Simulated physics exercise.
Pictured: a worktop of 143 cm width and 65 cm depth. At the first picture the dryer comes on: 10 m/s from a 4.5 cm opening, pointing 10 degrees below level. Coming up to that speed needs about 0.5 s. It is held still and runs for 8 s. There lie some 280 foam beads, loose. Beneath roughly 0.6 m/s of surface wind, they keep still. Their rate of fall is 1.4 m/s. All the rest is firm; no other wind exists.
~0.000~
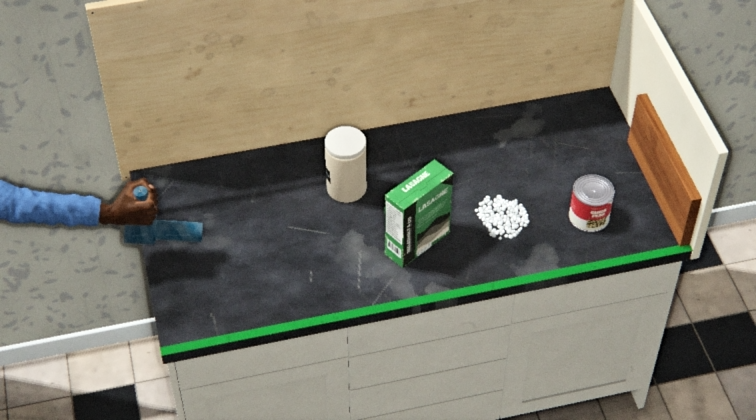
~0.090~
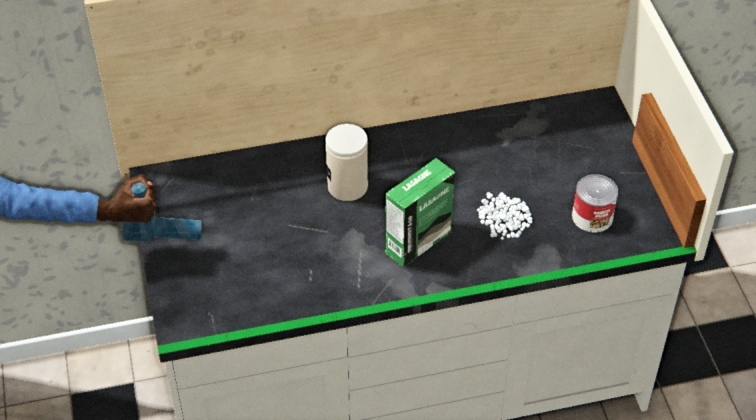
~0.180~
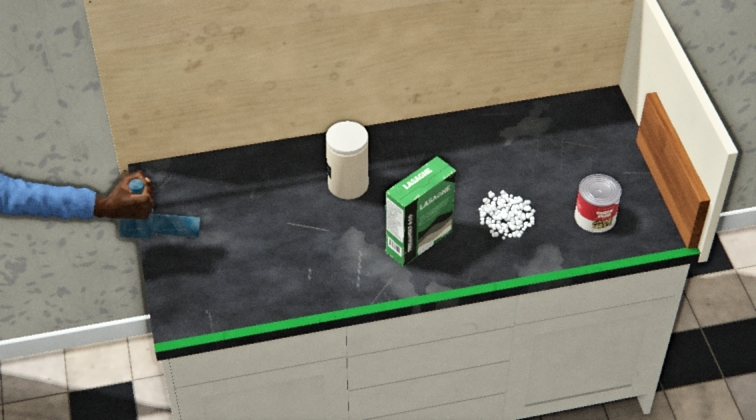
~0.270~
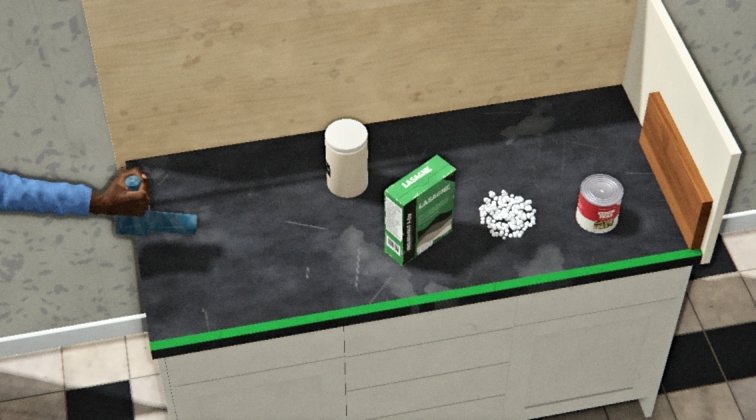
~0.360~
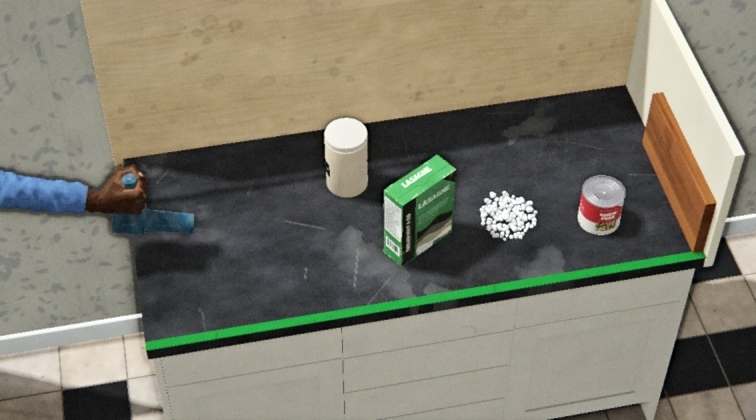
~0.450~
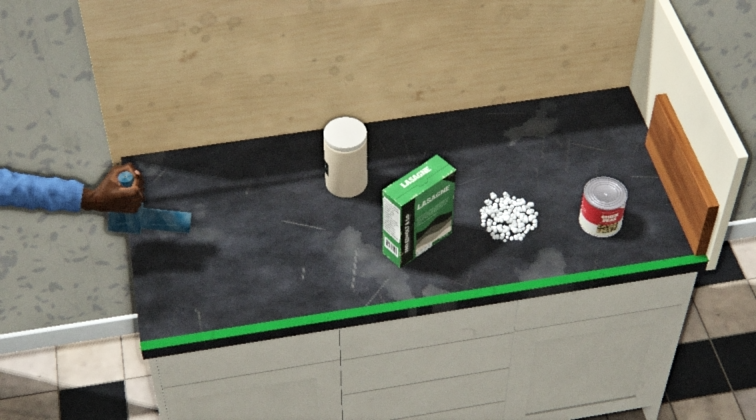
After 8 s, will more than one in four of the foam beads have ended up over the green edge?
Yes.
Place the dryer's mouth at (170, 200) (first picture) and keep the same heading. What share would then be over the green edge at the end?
My estimate is close to 60 percent.
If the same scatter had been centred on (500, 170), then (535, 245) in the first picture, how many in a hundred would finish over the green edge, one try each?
First try about 20 per cent, second about 0 per cent.
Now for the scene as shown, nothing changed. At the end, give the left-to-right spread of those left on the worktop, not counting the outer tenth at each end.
Around 50 centimetres from left to right.
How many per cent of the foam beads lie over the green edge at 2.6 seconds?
Estimate: Around 20 %.
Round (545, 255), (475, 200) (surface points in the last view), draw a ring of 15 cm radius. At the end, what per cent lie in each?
I would say around 40 % and 30 % respectively.
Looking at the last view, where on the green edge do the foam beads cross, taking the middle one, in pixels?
Around (684, 265).
After 1.6 s, 92 % are on the move or not yet settled, 1 % are over the green edge; the middle of those still in play is near (523, 217).
After 2.6 s, 73 % are on the move or not yet settled, 19 % are over the green edge; the middle of those still in play is near (519, 221).
After 4.4 s, 54 % are on the move or not yet settled, 34 % are over the green edge; the middle of those still in play is near (514, 222).
After 8.0 s, at the end, 41 % are over the green edge; the middle of those still in play is near (513, 226).
